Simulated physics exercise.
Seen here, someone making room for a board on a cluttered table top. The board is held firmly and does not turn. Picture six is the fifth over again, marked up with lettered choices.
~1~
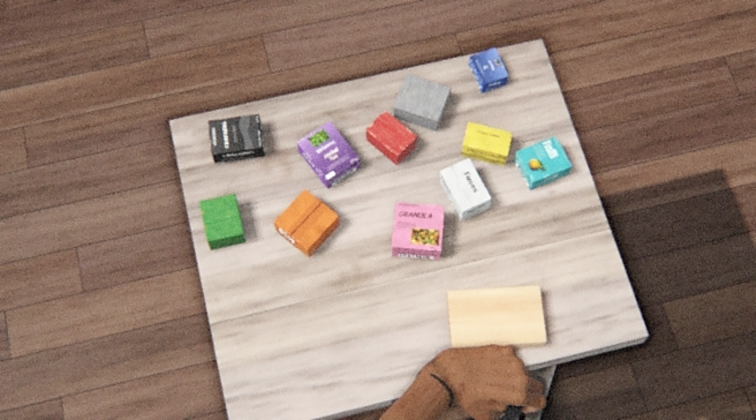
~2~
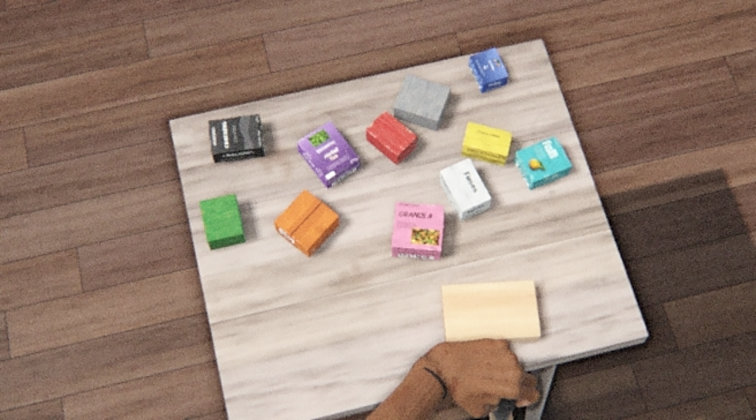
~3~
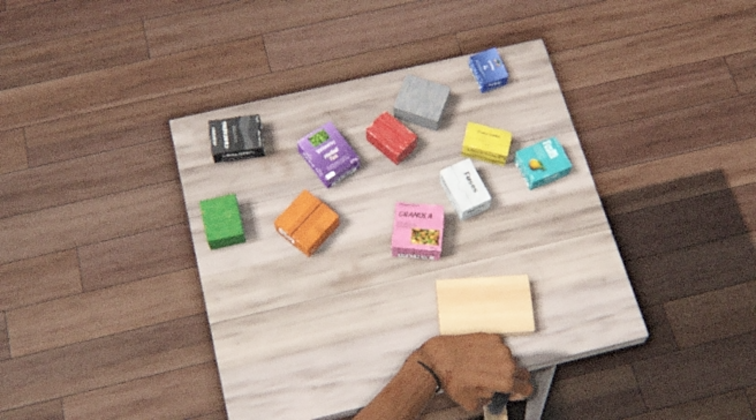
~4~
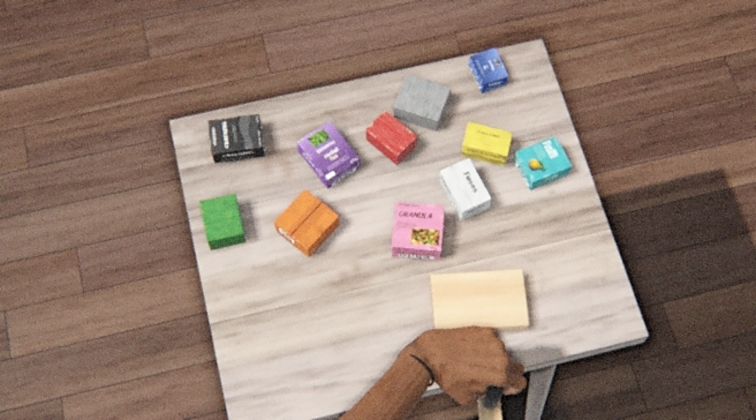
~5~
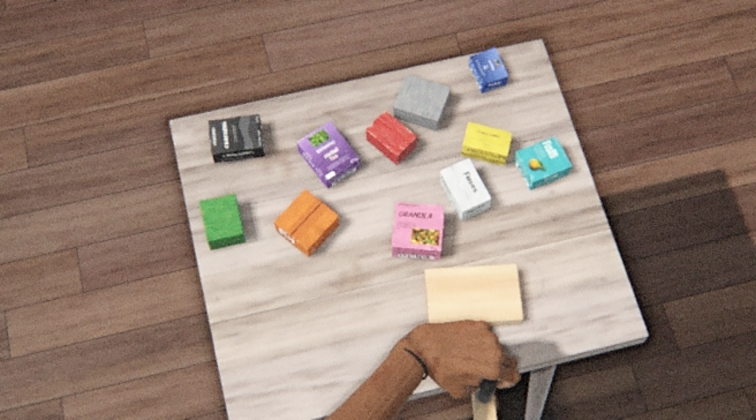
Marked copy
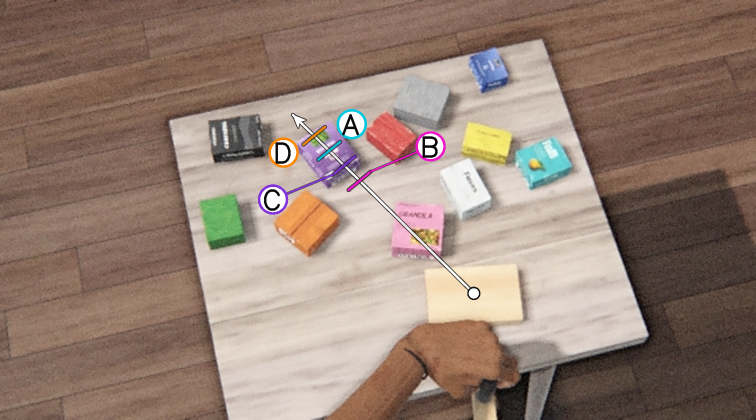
In this clip, a hand at the lower edge of a cluttered table top slides a pale board slightly up and to the left without turning it, while the colourful boxes, blocks and packets around it stay still.
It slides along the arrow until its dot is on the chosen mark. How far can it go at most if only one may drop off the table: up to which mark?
The farthest such stop is D.
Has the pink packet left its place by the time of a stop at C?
Yes.
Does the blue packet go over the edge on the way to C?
By then, no.
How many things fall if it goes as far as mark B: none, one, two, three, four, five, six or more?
In all, none.
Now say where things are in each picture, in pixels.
The first picture shows white box (465, 190); green block (222, 222); pink packet (418, 231).
The second picture shows board (491, 310); orange box (307, 223).
The third picture shows board (485, 304); purple packet (329, 155).
The fourth picture shows board (480, 299); black packet (236, 139).
The fifth picture shows board (474, 294); turquoise packet (543, 164); red block (391, 138); white box (465, 190).
On the copy, A at (329, 151); B at (359, 181); C at (344, 166); D at (314, 136); the arrow from (474, 293) to (293, 115); the white dot at (474, 293).
On D. First, board (414, 239); white box (464, 183); pink packet (393, 189).
Then, board (357, 182); red block (374, 92); grey block (423, 97).
Finally, board (315, 140); purple packet over the edge; red block (372, 74); one fallen.
By contrast, A is within the limit but short; B is within the limit but short; C is within the limit but short.
